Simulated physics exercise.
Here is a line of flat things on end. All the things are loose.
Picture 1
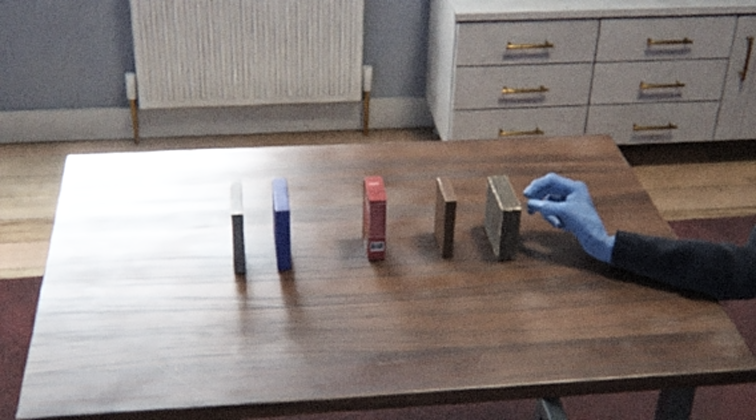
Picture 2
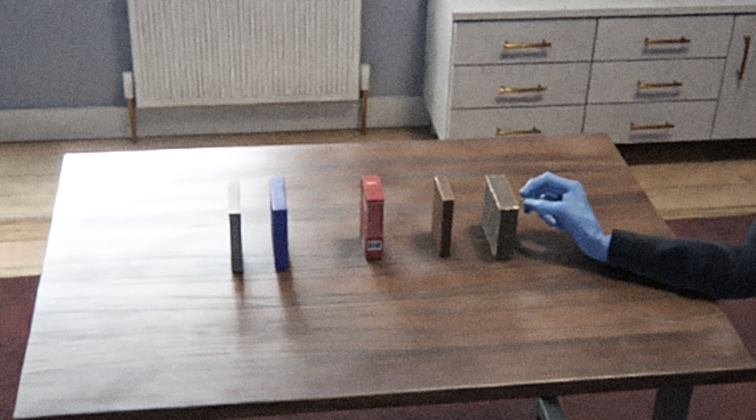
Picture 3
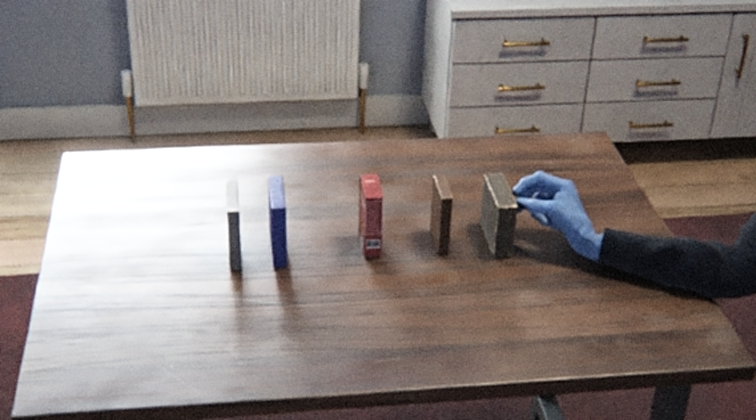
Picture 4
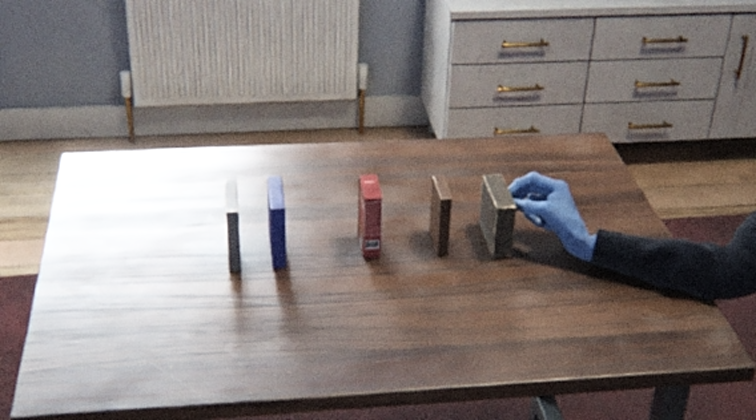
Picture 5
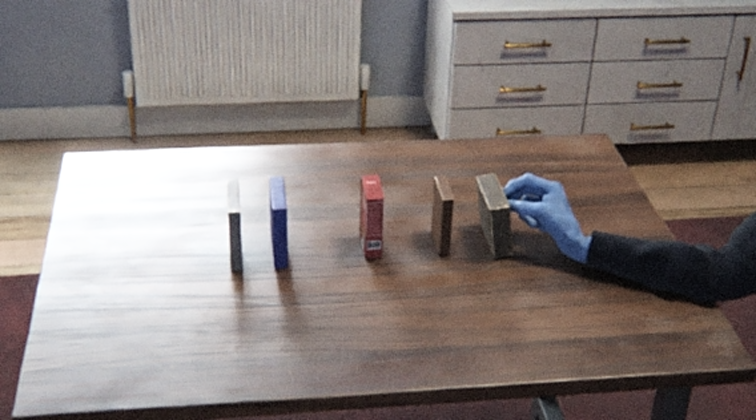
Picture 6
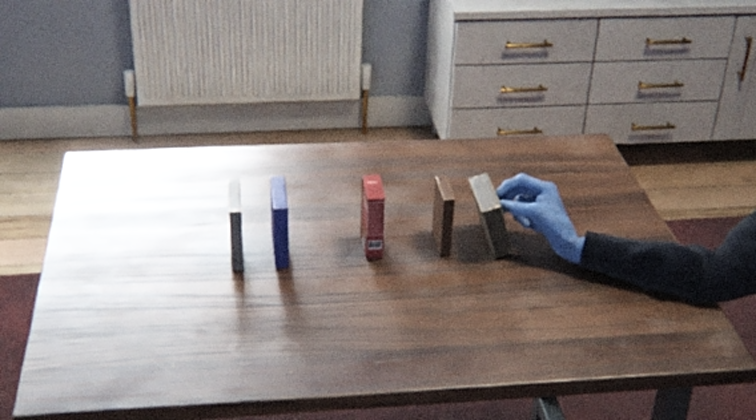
A blue-gloved hand reaches the rightmost of five upright blocks and tilts it to the left.
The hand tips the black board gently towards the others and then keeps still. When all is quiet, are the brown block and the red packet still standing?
The brown block tips over and the red packet tips over.
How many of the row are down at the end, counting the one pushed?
In all, 3.
Then, 0.30 s past the last view, black board 84° over; brown block rocked 43° from its first pose near (409, 221).
Then, 0.40 s past the last view, black board 90° over; brown block rocked 66° from its first pose near (397, 229); red packet rocked 35° from its first pose near (349, 218).
Then, 0.50 s past the last view, black board 90° over; red packet on its side near (322, 242); brown block on its side near (395, 234).
Finally, down or leaning hard on the table, brown block and red packet; blue block still in place. Final places as the last picture's camera would see them, brown block near (393, 240), red packet near (322, 240).
